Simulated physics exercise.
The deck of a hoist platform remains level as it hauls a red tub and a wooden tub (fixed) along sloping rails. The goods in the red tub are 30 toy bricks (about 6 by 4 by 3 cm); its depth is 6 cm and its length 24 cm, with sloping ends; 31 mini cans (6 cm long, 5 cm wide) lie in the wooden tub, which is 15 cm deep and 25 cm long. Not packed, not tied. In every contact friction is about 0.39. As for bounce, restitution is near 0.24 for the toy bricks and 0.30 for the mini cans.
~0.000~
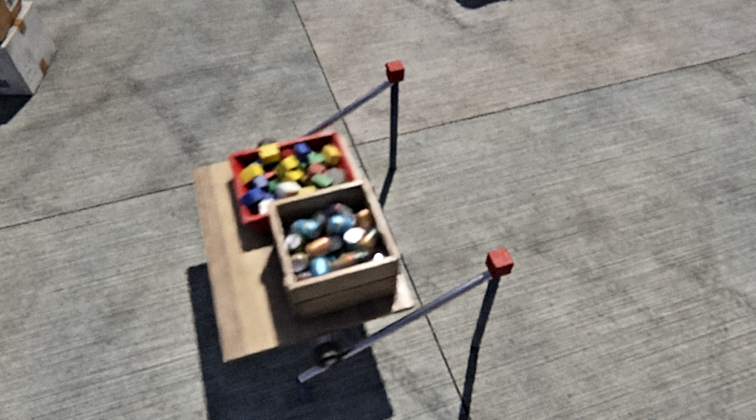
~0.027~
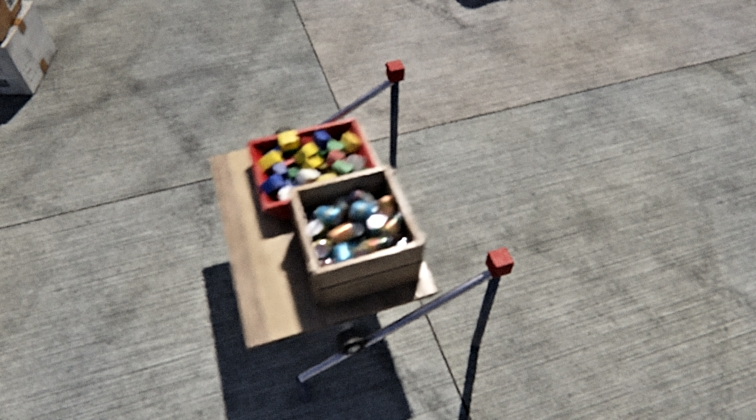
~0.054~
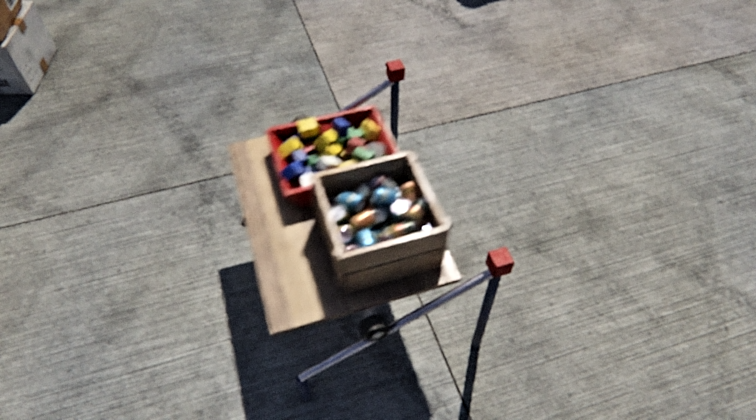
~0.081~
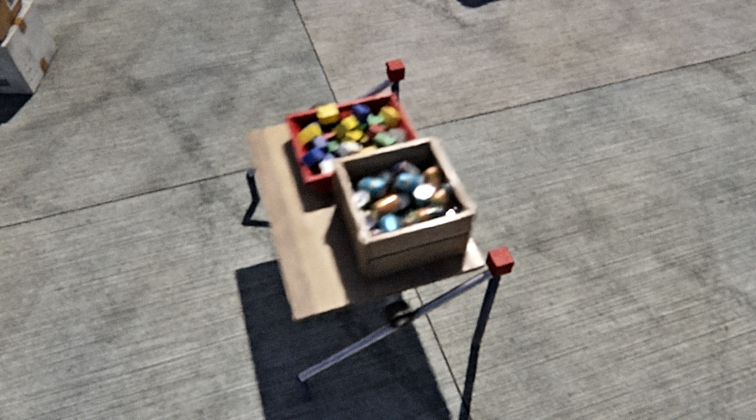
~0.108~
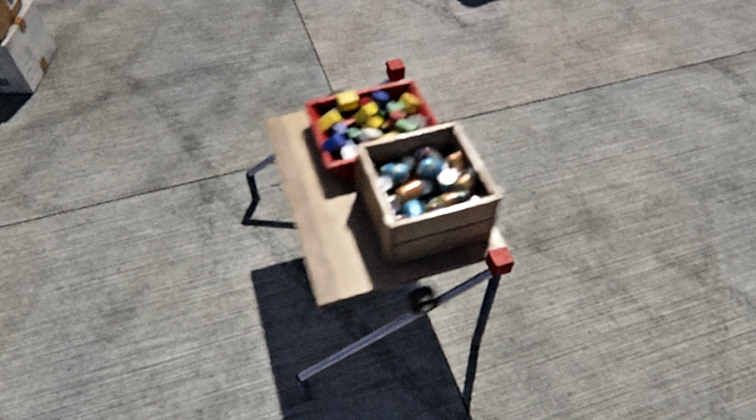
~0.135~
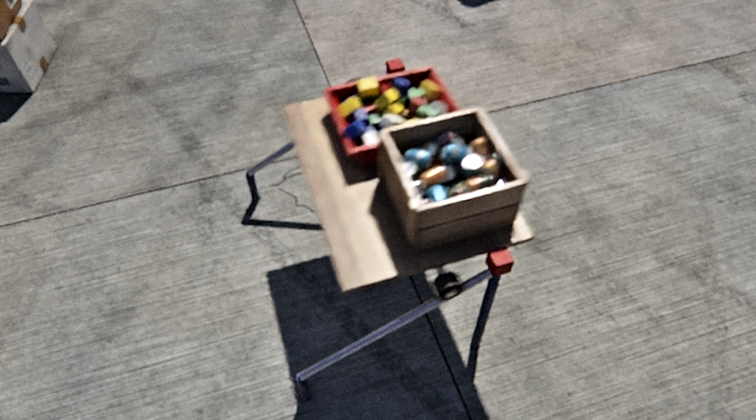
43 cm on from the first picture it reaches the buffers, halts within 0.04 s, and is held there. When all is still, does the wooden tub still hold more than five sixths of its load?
Yes - the escaping share stays beneath one sixth.
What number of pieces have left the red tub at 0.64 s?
About, red tub: 18.
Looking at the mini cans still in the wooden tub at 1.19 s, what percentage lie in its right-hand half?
Share in that half: About 50 %.
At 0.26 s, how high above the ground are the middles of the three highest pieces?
Their middles average near 70 cm high.
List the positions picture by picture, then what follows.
In the first frame (we follow the rim corner now nearest the camera), wooden tub at (295, 285); red tub at (246, 220); 0 cm up the rails; nothing out yet.
The second frame shows wooden tub at (320, 270); red tub at (267, 206); 7 cm up the rails.
The third frame shows wooden tub at (345, 255); red tub at (288, 193); 14 cm up the rails.
The fourth frame shows wooden tub at (371, 240); red tub at (309, 179); 21 cm up the rails.
The fifth frame shows wooden tub at (396, 224); red tub at (331, 165); 29 cm up the rails.
The sixth frame shows wooden tub at (423, 208); red tub at (352, 150); 36 cm up the rails; nothing out yet.
After 0.14 s, braking begins.
After 0.26 s, 5 of 30 out of the red tub and 0 of 31 out of the wooden tub.
After 0.42 s, 19 of 30 out of the red tub and 1 of 31 out of the wooden tub.
After 0.64 s, 18 of 30 out of the red tub and 2 of 31 out of the wooden tub.
Final count (at 1.19 s), 18 of 30 out of the red tub and 2 of 31 out of the wooden tub. Asked share, 2 of 31, 6 per cent.
